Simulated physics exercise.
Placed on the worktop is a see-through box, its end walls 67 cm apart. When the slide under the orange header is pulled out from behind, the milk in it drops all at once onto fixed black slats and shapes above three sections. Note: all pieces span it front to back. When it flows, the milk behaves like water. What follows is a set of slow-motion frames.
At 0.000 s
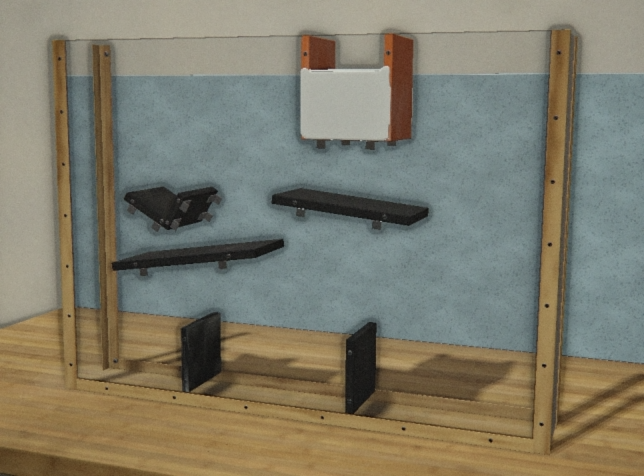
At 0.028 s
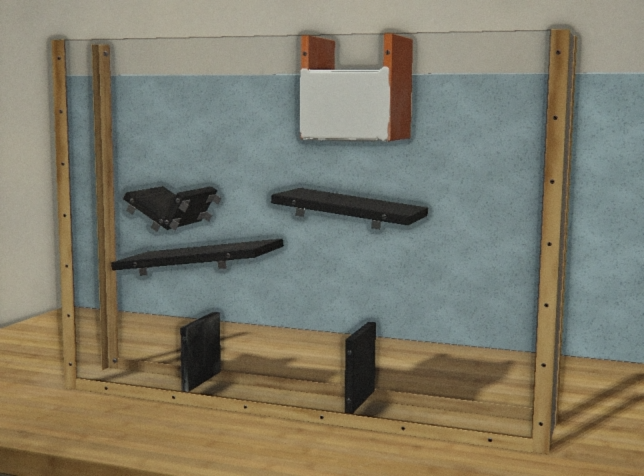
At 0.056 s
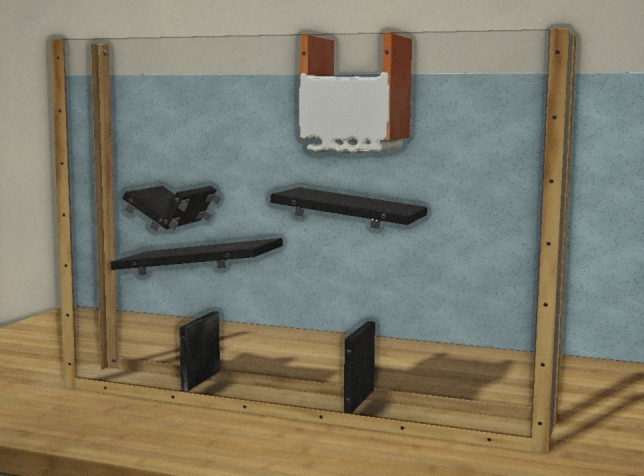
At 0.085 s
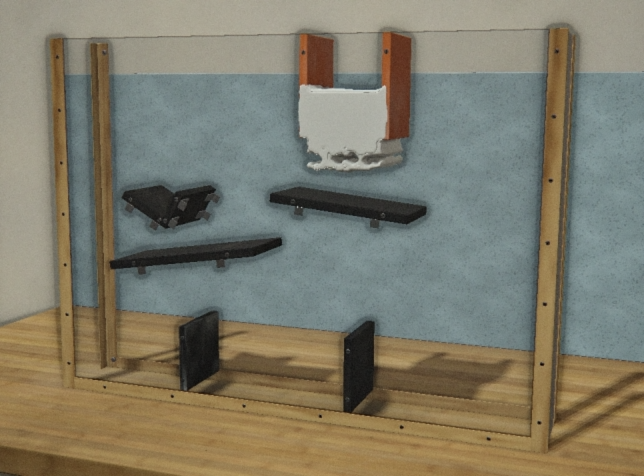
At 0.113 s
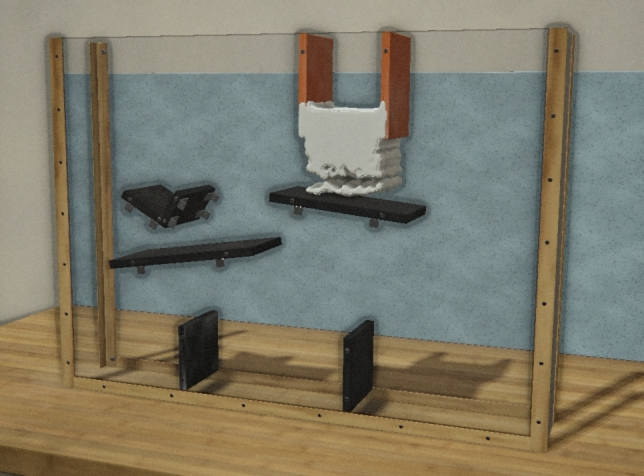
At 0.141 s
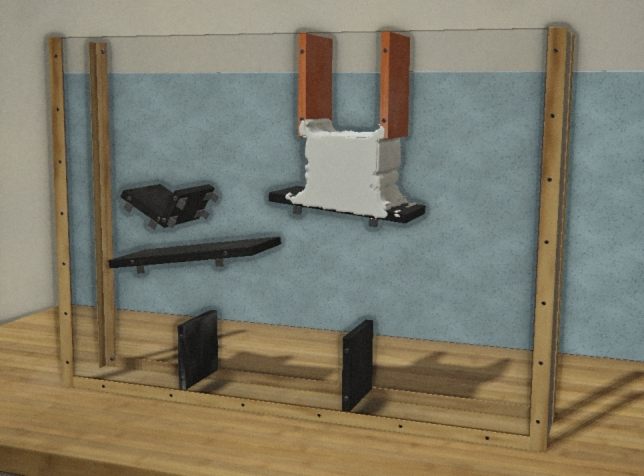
The footage shows white liquid between two orange walls at the top of a clear box with wooden posts, dropping slowly in a ragged mass, then landing on the dark ledge below and spreading to both sides across it.
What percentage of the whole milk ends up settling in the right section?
About 70 per cent.
After 0.26 s 100 per cent has yet to come down; below, left 0, middle 0, right 0.
After 0.42 s 70 per cent has yet to come down; below, left 1, middle 0, right 29.
After 0.82 s 17 per cent has yet to come down; below, left 24, middle 2, right 57.
In the end the left section holds 30, the middle 2 and the right 68 per cent.
